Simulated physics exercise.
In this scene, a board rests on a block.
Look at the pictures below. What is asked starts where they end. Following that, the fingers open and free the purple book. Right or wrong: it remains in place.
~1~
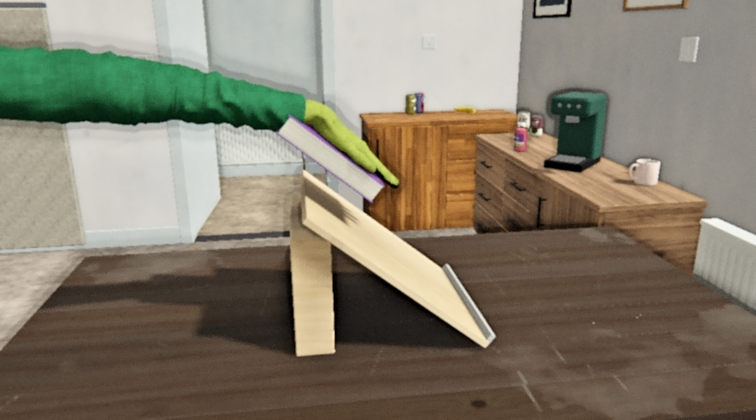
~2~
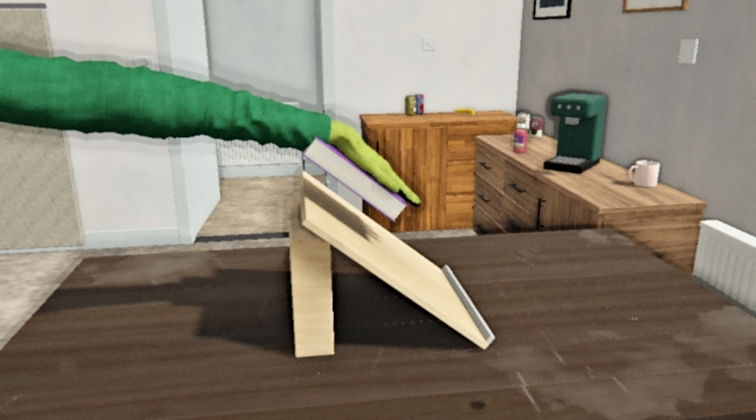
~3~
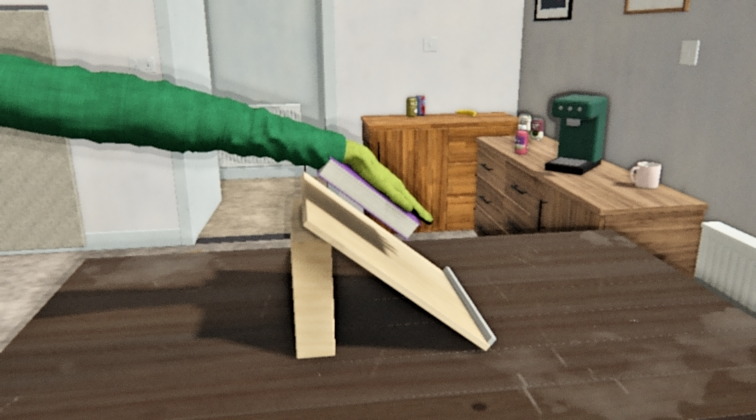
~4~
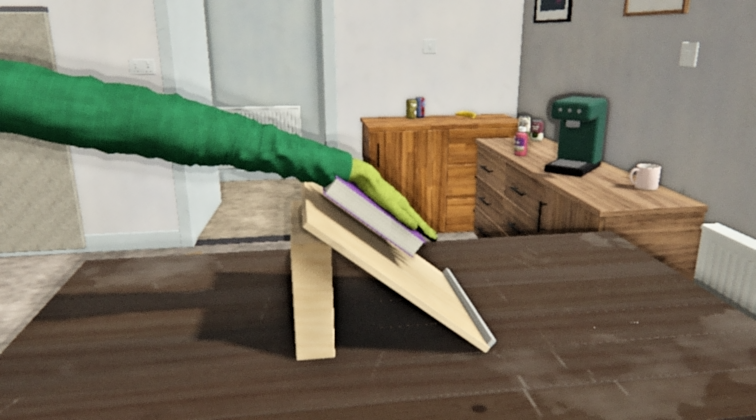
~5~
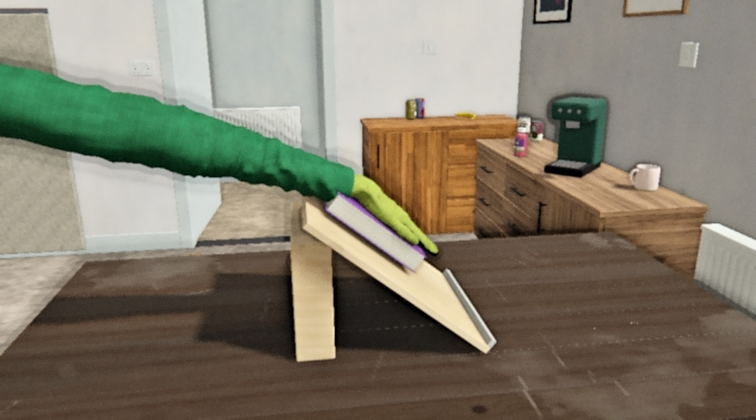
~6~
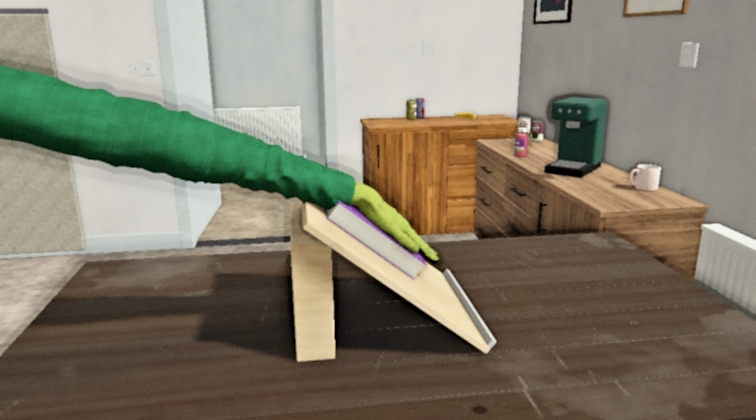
Wrong, it moves down.
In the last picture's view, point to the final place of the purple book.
End point in the final view: About (430, 271).
Then, 0.30 s later than the last frame, purple book moved a little near (398, 249).
Then, 0.40 s later than the last frame, purple book moved about its own width near (429, 270).
When it is over, moved from the start, purple book. End places, in pixels of the last picture, purple book near (430, 271). The purple book slides or rolls down.
